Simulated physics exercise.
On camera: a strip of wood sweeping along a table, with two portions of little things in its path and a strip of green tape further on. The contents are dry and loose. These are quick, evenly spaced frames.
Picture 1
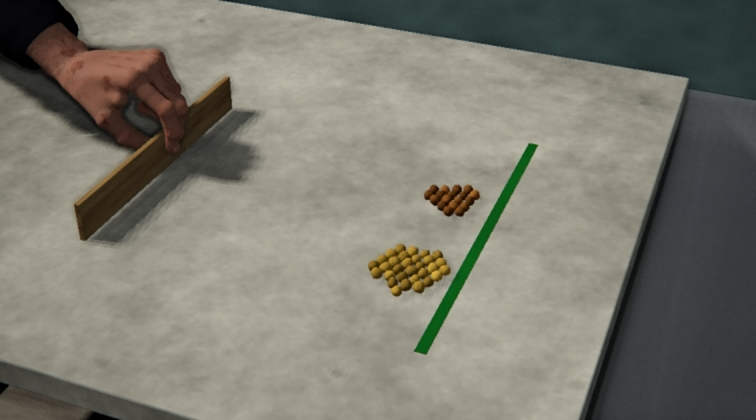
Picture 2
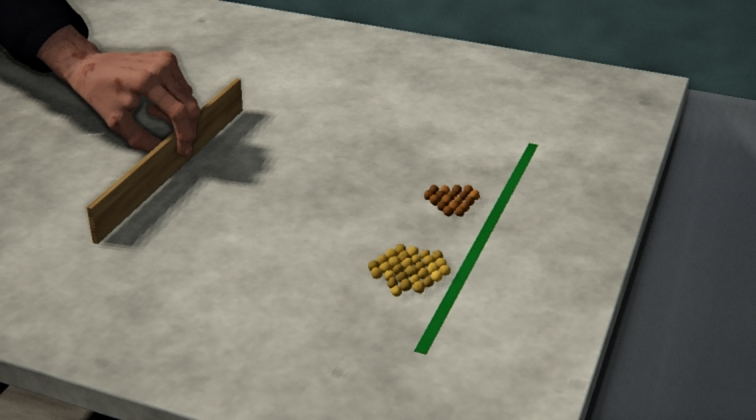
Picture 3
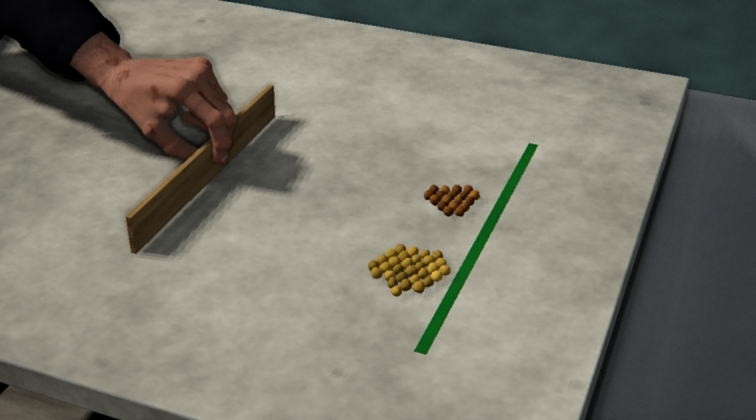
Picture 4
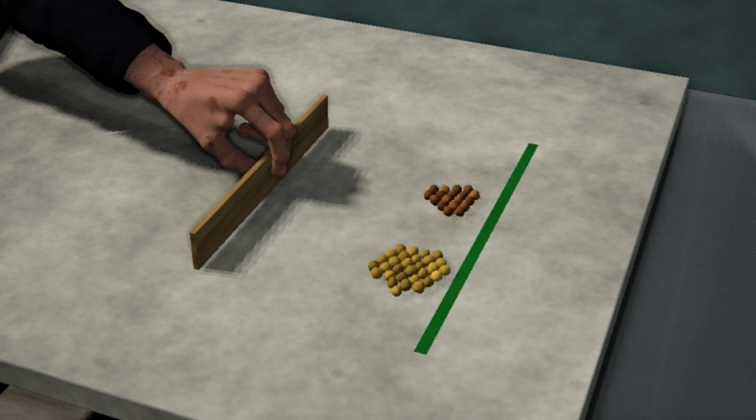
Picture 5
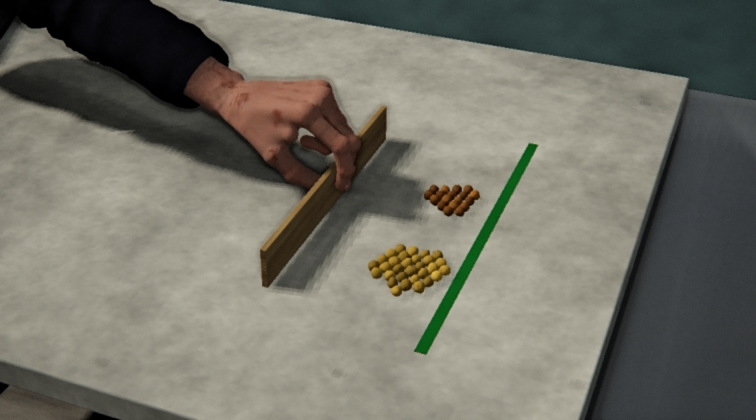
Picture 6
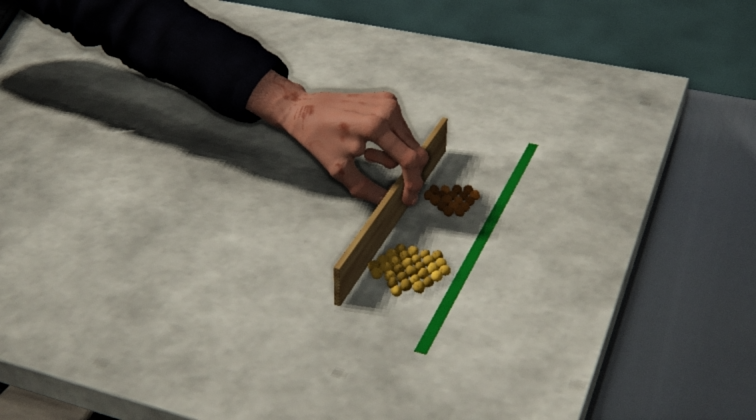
Hand sliding an upright strip of wood rightward across a table, closing in on two small piles of round pieces near green tape.
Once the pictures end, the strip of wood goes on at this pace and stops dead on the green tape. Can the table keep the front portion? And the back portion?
In the end the front portion partly drops off, and the back portion partly drops off.
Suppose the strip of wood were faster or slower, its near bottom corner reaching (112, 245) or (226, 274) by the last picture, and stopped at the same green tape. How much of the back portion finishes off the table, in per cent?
The first gives 0 %, the second 0 %.
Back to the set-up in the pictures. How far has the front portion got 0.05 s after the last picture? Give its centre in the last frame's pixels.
Close to (468, 279).
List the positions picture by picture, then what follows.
The first frame shows strip of wood (92, 210), at rest; green tape (529, 153), well back from the edge; edge at (628, 272); front portion (411, 272), some puffed corn balls; back portion (459, 201), a few roasted chickpeas.
The second frame shows strip of wood (105, 213); back portion (459, 201).
The third frame shows strip of wood (143, 222); front portion (411, 272).
The fourth frame shows strip of wood (205, 238); back portion (459, 201).
The fifth frame shows strip of wood (274, 255); front portion (411, 272).
The sixth frame shows strip of wood (346, 272); green tape (529, 153); edge at (628, 272); front portion (411, 272); back portion (459, 201).
Then, 0.05 s later than the last frame, strip of wood still moving, near (458, 197); front portion all on the table, its front near (521, 294); back portion all on the table, its front near (530, 194).
Then, 0.13 s later than the last frame, strip of wood stopped at the green tape; front portion all on the table, its front near (681, 335); back portion all on the table, its front near (643, 192).
Then, 0.41 s later than the last frame, strip of wood stopped at the green tape; front portion every one over the edge; back portion every one over the edge.
When it is over, strip of wood stopped at the green tape; front portion every one over the edge; back portion every one over the edge.
